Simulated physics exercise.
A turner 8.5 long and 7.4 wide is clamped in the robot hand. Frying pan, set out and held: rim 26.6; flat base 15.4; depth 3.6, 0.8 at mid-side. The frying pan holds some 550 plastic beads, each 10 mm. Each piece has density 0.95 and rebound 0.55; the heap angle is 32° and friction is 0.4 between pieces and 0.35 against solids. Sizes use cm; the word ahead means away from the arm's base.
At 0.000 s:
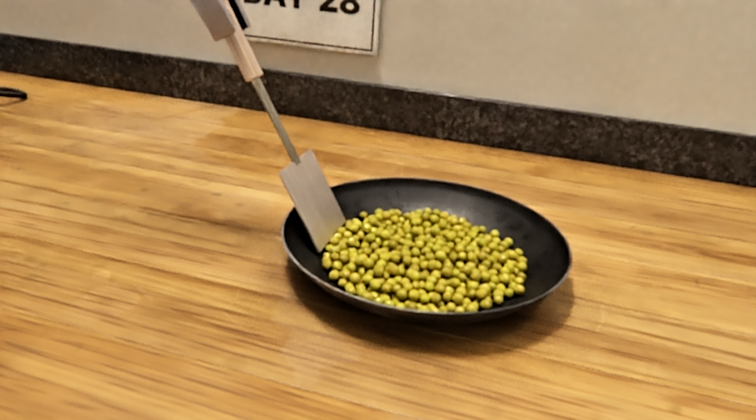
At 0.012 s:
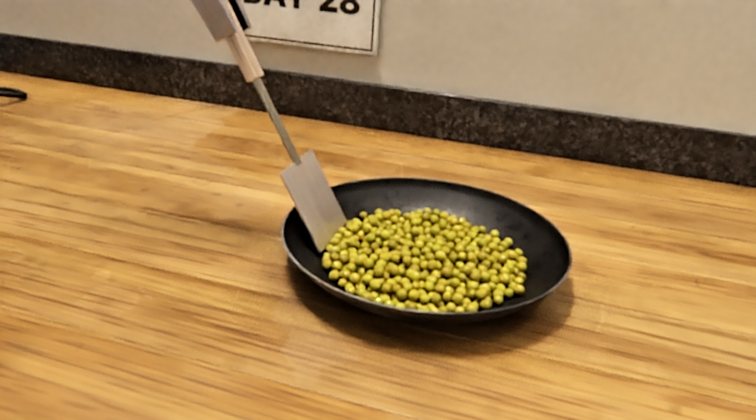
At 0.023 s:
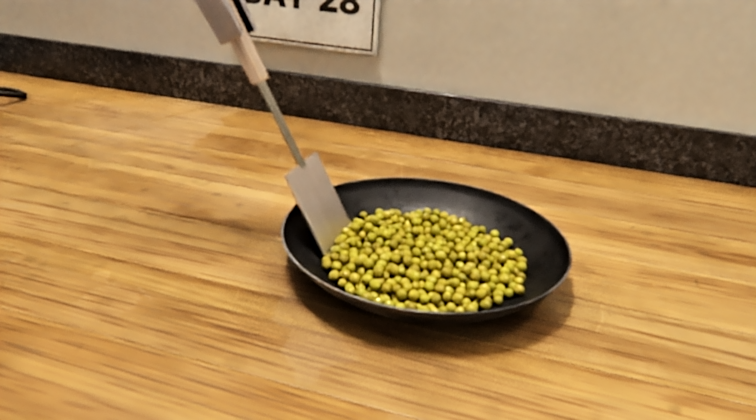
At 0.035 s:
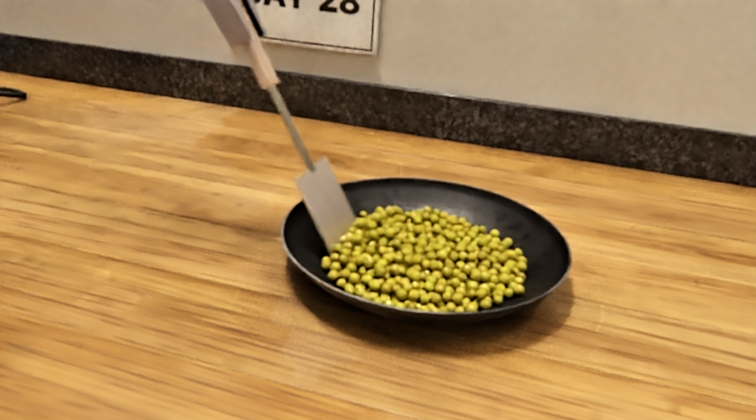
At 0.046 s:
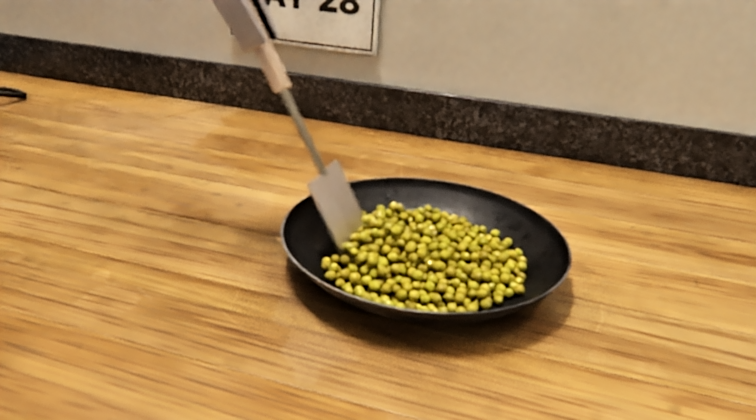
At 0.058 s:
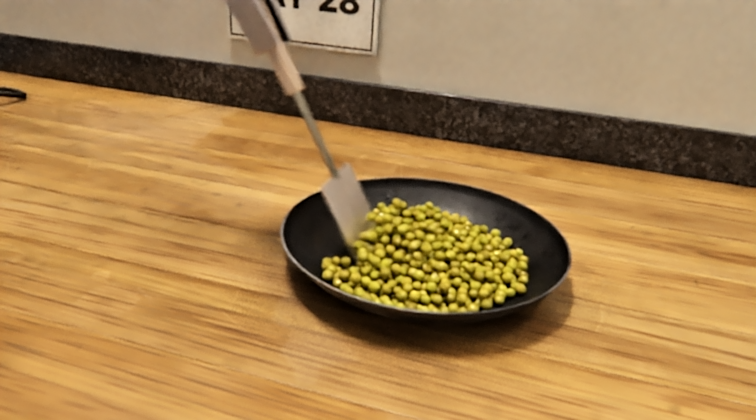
On a wooden countertop, a flat metal turner started at the left edge of a black frying pan full of small green beads and slid a short way right, nudging some of them along.
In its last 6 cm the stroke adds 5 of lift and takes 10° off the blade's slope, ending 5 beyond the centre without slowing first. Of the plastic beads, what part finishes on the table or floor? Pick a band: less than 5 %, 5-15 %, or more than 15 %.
It falls in the band 5-15 %.
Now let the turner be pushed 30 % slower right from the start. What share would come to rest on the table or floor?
Then roughly 0 percent.
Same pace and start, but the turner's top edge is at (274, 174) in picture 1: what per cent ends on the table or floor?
Roughly 10%.
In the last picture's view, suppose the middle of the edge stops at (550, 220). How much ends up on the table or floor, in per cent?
Estimate: Approx. 25 %.
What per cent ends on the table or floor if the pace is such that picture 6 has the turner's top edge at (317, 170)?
I'd say around 0 per cent.
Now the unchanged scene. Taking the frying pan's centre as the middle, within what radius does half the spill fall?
That distance comes to about 52 cm.
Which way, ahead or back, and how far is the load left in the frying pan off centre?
It sits near 4.0 centimetres ahead of centre.
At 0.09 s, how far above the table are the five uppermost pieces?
Height: Approx. 5 cm.
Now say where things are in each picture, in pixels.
In the first picture, turner top edge at (295, 160), sloping 61°; upper third of the load around (423, 252), from x 325 to 520, top at y 210; 550 in the frying pan.
In the second picture, turner top edge at (296, 161), sloping 61°; upper third of the load around (422, 252), from x 325 to 520, top at y 210.
In the third picture, turner top edge at (301, 163), sloping 61°; upper third of the load around (420, 252), from x 325 to 520, top at y 210.
In the fourth picture, turner top edge at (311, 168), sloping 61°; upper third of the load around (415, 250), from x 325 to 520, top at y 210.
In the fifth picture, turner top edge at (323, 172), sloping 61°; upper third of the load around (414, 248), from x 325 to 520, top at y 205.
In the sixth picture, turner top edge at (335, 174), sloping 61°; upper third of the load around (417, 247), from x 325 to 525, top at y 205; 550 in the frying pan.
By 0.09 s, sloping 61°, highest piece 5 above the table; 550 in the frying pan.
By 0.12 s, sloping 57°, highest piece 6 above the table; 550 in the frying pan.
By 0.33 s, sloping 51°, highest piece 4 above the table; 497 in the frying pan, 51 on the table or floor, 2 on the blade or in flight.
By 1.38 s, sloping 51°, highest piece 4 above the table; 497 in the frying pan, 53 on the table or floor.
Final count, 497 in the frying pan, 53 on the table or floor. That is 10 % on the table or floor.
